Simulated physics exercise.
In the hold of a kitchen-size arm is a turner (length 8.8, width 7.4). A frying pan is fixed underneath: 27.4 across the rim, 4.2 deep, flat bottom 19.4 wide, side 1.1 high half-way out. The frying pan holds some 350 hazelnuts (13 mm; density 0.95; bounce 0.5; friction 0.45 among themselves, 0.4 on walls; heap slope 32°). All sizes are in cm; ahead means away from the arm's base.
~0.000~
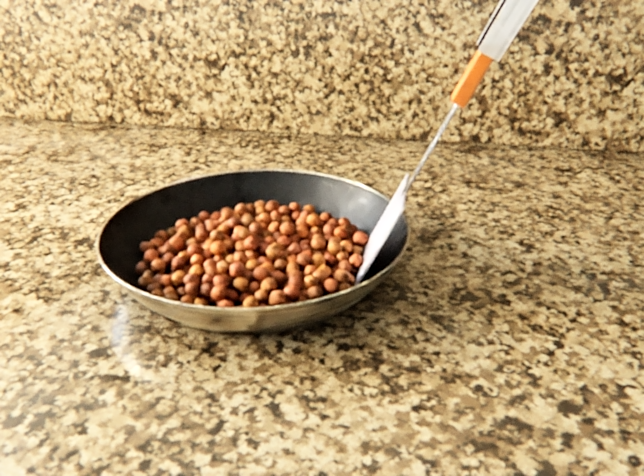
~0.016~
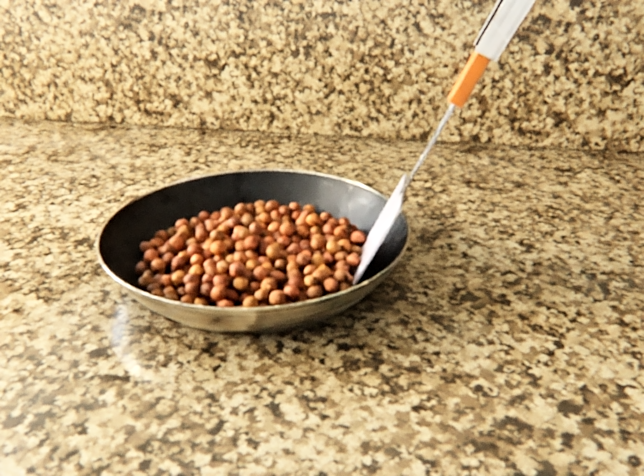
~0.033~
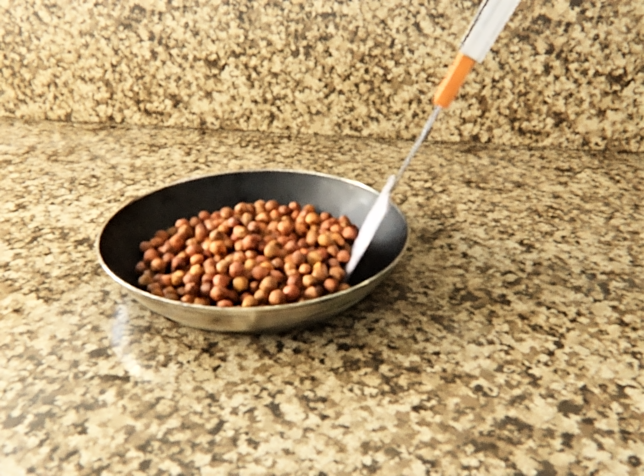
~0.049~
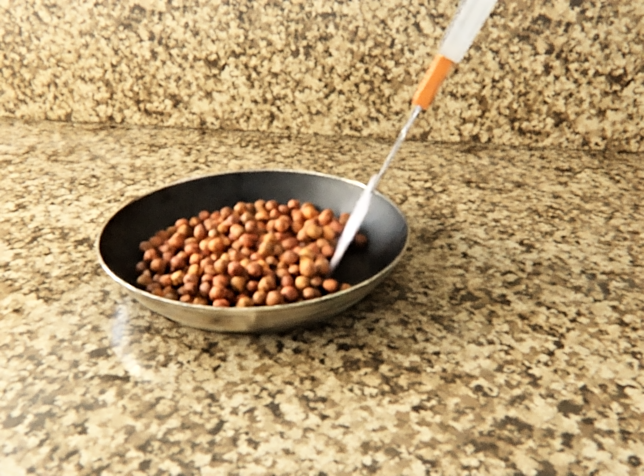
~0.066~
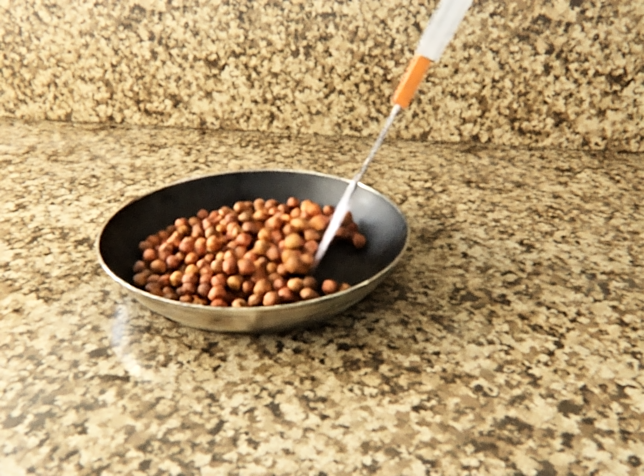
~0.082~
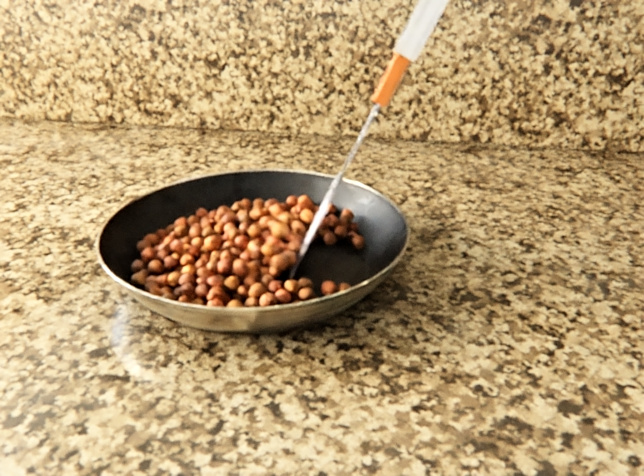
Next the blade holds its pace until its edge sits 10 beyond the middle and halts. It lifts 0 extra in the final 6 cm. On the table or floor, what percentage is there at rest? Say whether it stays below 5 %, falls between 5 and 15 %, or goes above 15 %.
It goes above 15 %.
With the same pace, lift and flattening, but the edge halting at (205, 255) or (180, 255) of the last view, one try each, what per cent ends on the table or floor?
Try 1: Approx. 0 %; try 2: Approx. 10 %.
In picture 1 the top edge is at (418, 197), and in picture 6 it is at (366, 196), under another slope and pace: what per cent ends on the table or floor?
It comes to something like 15 %, give or take.
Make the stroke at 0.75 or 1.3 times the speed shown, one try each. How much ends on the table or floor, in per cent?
About 20 and 30 per cent.
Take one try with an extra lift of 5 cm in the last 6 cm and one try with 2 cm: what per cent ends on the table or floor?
It comes to around 20 per cent on the first try and around 25 per cent on the second.
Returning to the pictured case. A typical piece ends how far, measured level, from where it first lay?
Level distance of around 4 cm.
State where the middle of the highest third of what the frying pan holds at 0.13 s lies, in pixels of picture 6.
The top third sits at roughly (233, 239).
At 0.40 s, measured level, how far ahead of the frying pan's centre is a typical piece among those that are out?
It comes to near 20 cm ahead of the middle.
By 0.13 s, sloping 65°, highest piece 6 above the table; 350 in the frying pan.
By 0.17 s, sloping 65°, highest piece 6 above the table; 350 in the frying pan.
By 0.40 s, sloping 65°, highest piece 12 above the table; 263 in the frying pan, 51 on the table or floor, 36 on the blade or in flight.
By 1.45 s, sloping 65°, highest piece 4 above the table; 263 in the frying pan, 87 on the table or floor.
Final count, 263 in the frying pan, 87 on the table or floor. That is 25 % on the table or floor.
